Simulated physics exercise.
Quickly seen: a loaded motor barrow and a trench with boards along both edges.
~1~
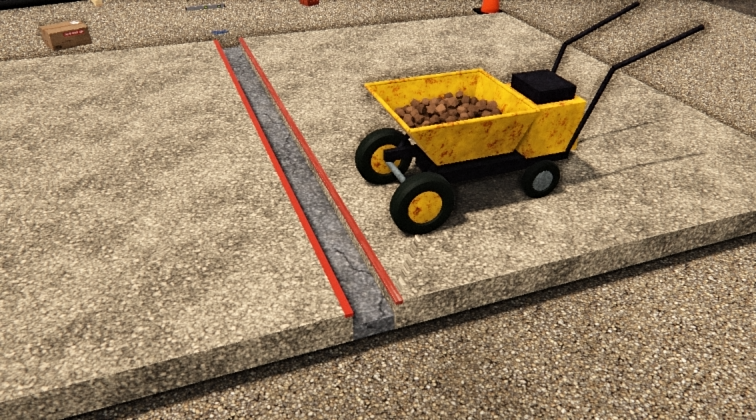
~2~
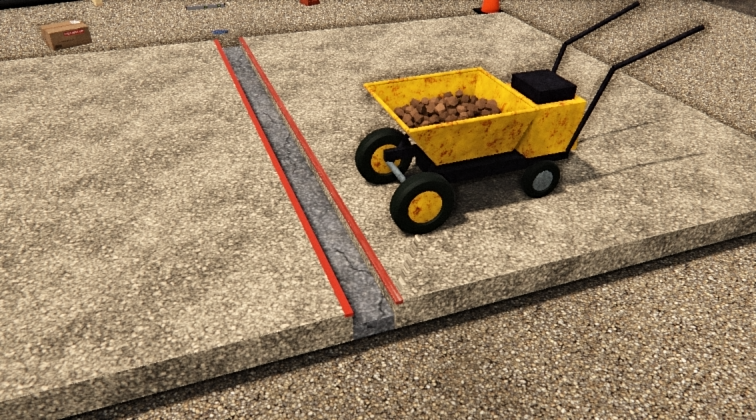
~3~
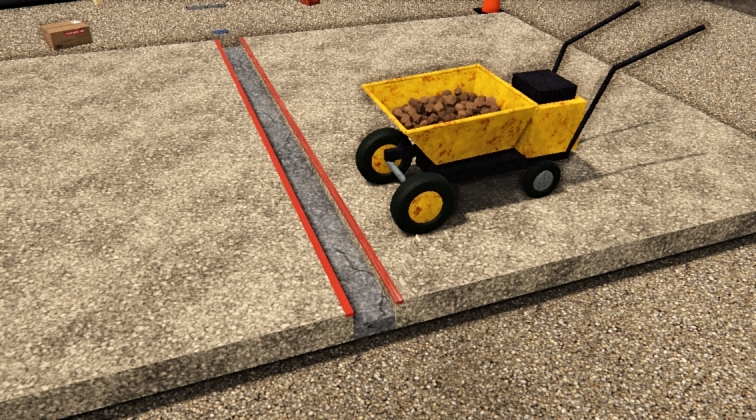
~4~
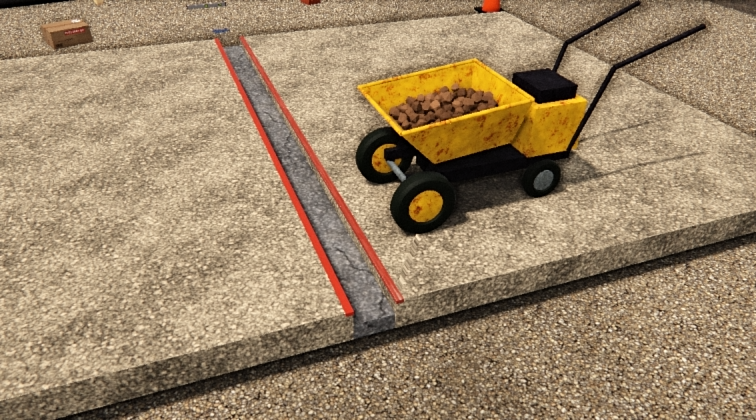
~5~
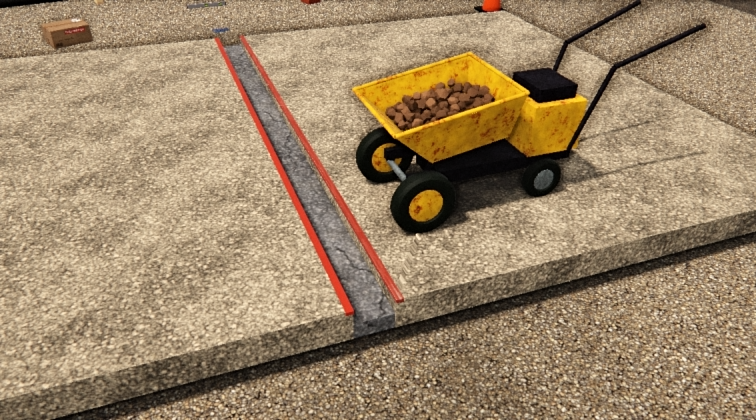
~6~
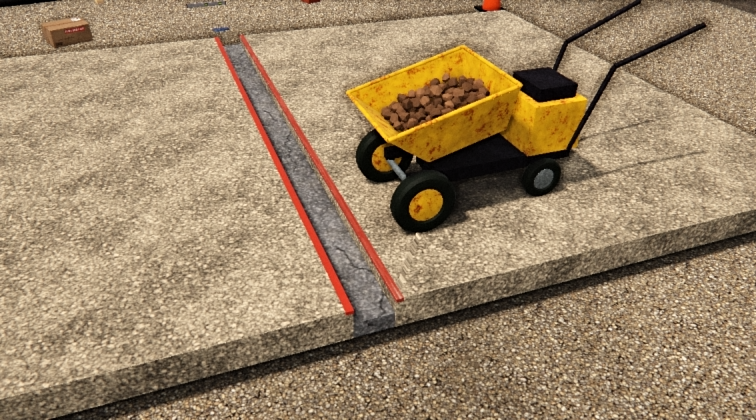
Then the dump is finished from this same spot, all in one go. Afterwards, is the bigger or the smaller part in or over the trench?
Not the bulk.
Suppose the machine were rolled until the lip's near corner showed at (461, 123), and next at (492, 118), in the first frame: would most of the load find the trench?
Spot 1 gives the bigger portion, spot 2 gives the minor portion.
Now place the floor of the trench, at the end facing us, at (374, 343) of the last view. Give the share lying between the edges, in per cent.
30 %.
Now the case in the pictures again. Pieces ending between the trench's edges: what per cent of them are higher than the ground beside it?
10 per cent or thereabouts.
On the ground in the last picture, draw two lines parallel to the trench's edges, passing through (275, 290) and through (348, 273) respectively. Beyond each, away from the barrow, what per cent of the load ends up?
About 20 and 80 %.
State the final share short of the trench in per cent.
Roughly 0 percent.
Shortly afterwards, skip tipped steeply; the whole lot in the skip.
Next, skip tipped steeply; all but a few in the skip; only a few in or heaped over the trench; only a few beyond it; only a few falling.
Some moments later, skip tipped right over; a little in the skip; a little in or heaped over the trench; near two thirds beyond it; only a few falling.
In the end, skip tipped right over; near a quarter in or heaped over the trench; the bulk beyond it.
